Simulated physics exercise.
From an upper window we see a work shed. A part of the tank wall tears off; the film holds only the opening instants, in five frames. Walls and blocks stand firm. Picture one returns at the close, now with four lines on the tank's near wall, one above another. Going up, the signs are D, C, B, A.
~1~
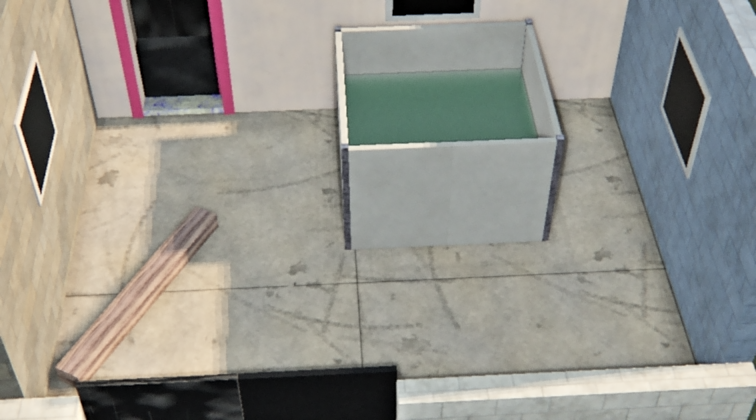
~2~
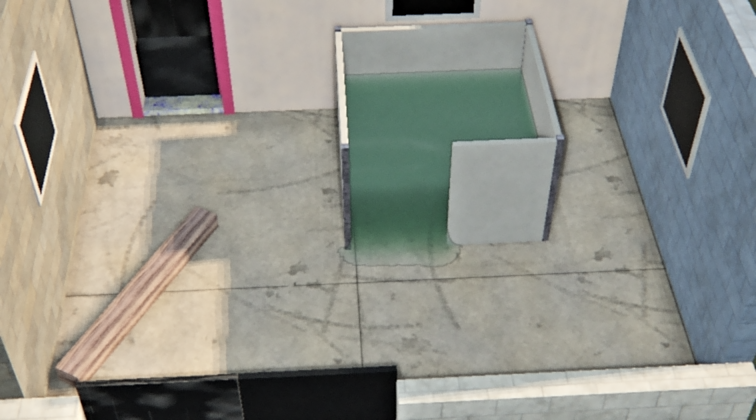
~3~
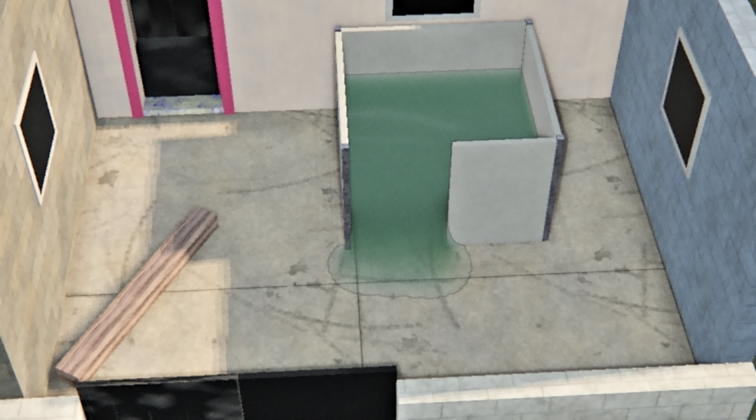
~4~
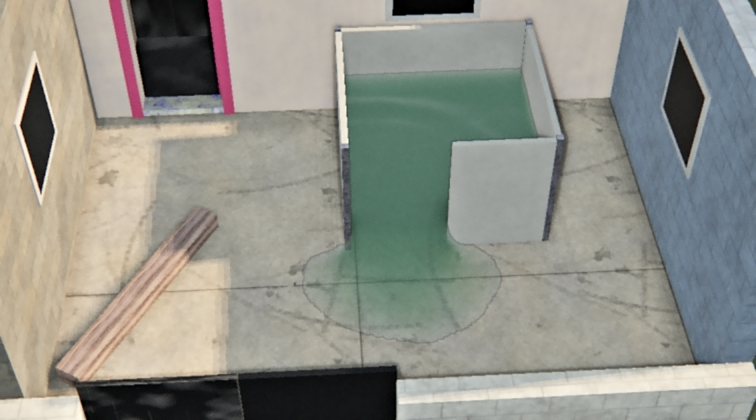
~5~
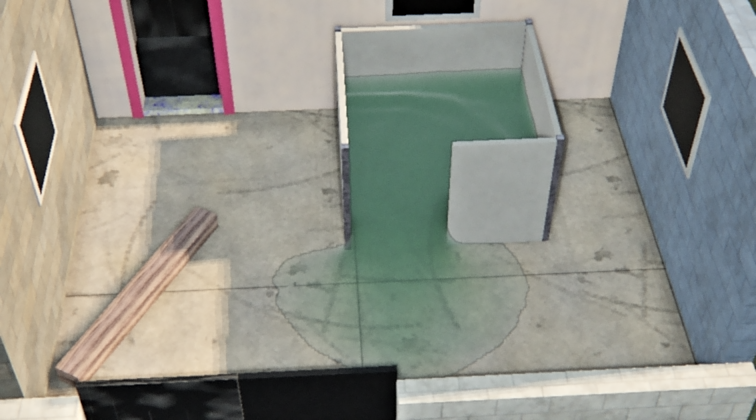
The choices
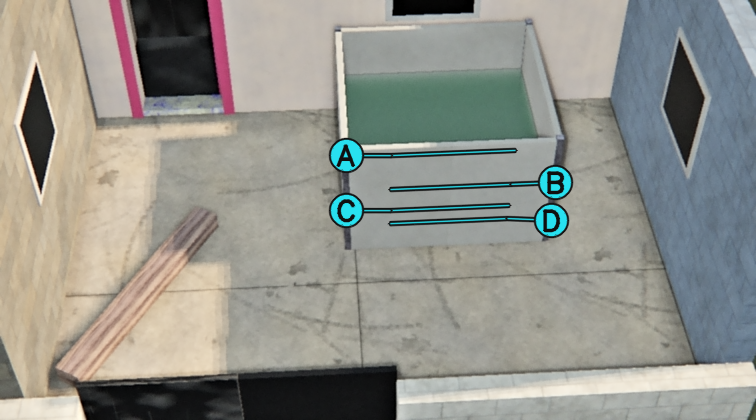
Green water pours through an opening in the tank's front and spreads across the concrete floor.
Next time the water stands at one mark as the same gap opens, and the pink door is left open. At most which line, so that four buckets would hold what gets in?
Take C.
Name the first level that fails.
B it is.
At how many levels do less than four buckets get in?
Two of them.
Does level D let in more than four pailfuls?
No.
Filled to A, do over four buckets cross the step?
Yes, it does.
On the marked copy, A at (453, 153); B at (451, 186); C at (449, 207); D at (449, 221); from the bottom up D, C, B, A.
If A is chosen, dozens of bucketfuls pour in.
If B is chosen, about 13 bucketfuls get in.
If C is chosen, a splash gets over, under a bucket.
If D is chosen, nothing gets over.
